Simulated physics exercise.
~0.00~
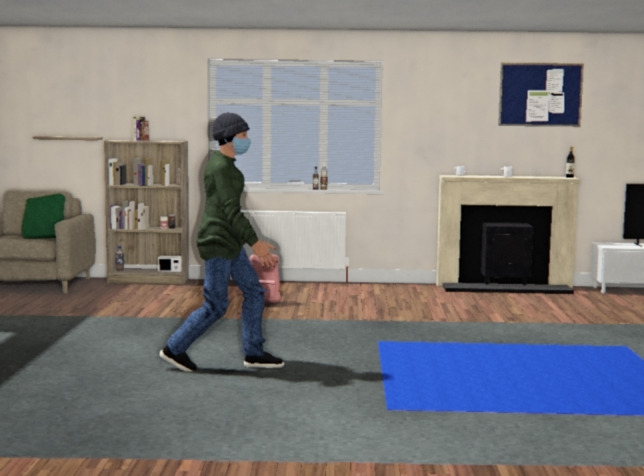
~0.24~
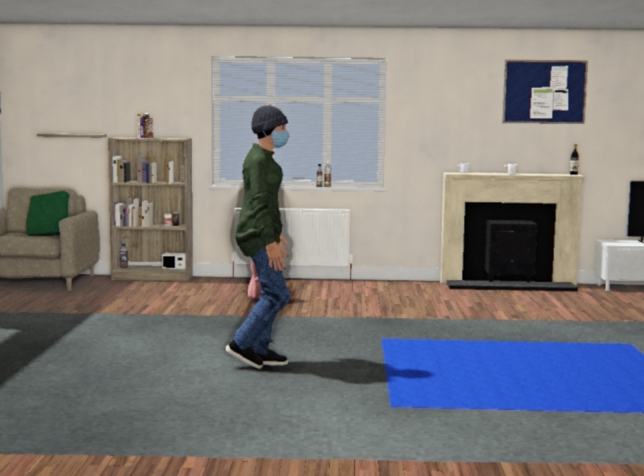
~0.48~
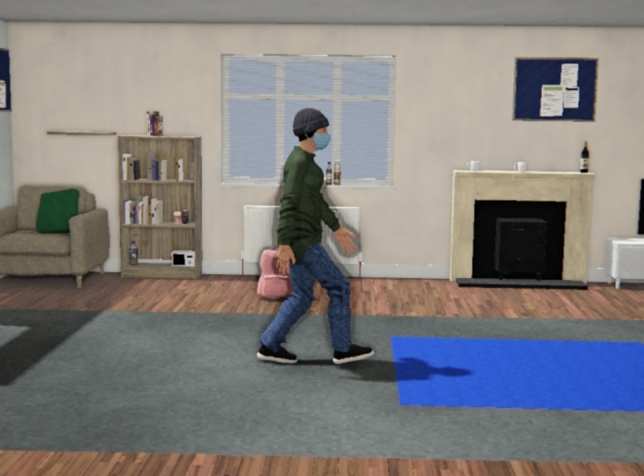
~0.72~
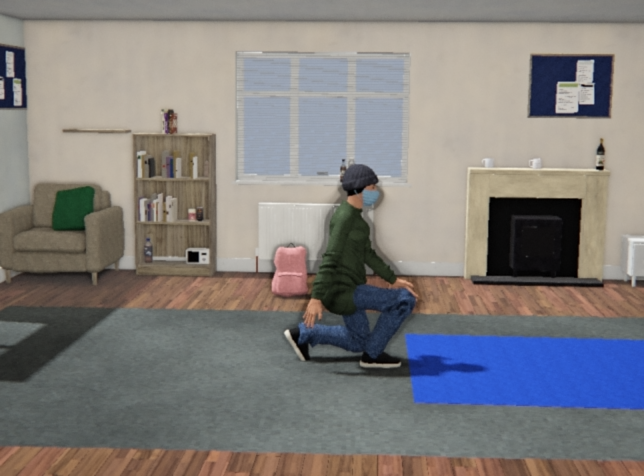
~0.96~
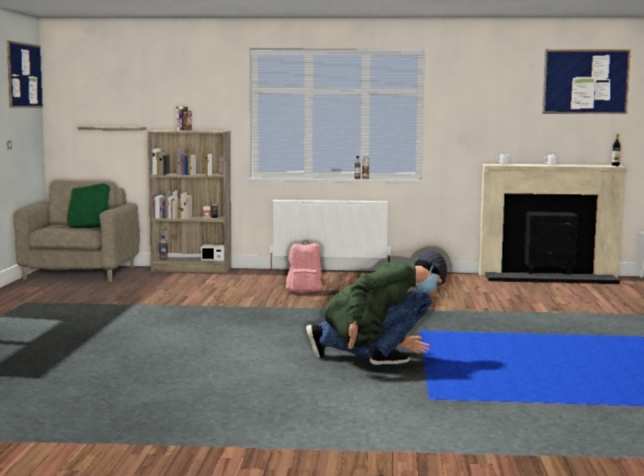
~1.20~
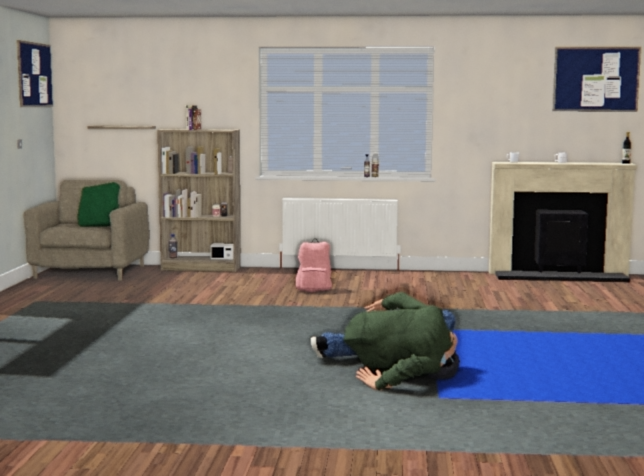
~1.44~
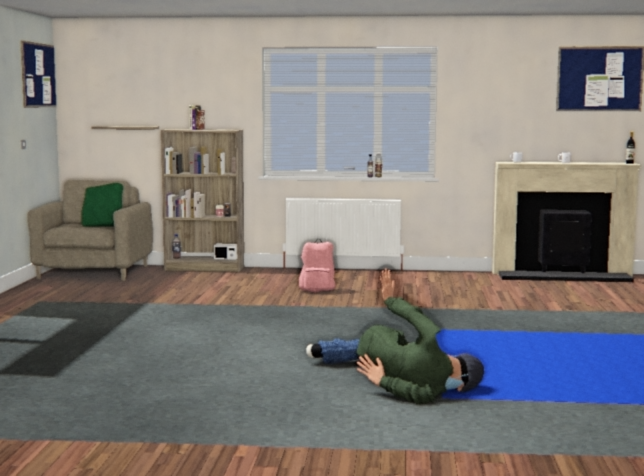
To begin with, a masked person in a dark beanie, green top and jeans walks right across a grey carpet toward a blue mat, passing a bookshelf, a window and a pink backpack by the radiator. Just before the mat, the visitor's knees bend and the body sinks toward the floor. The torso folds forward, head down and hands low, then drops onto the carpet. The visitor rolls onto one side, an arm reaching out. Finally, the visitor lies with hips and chest short of the mat's near edge, the head resting beyond it.
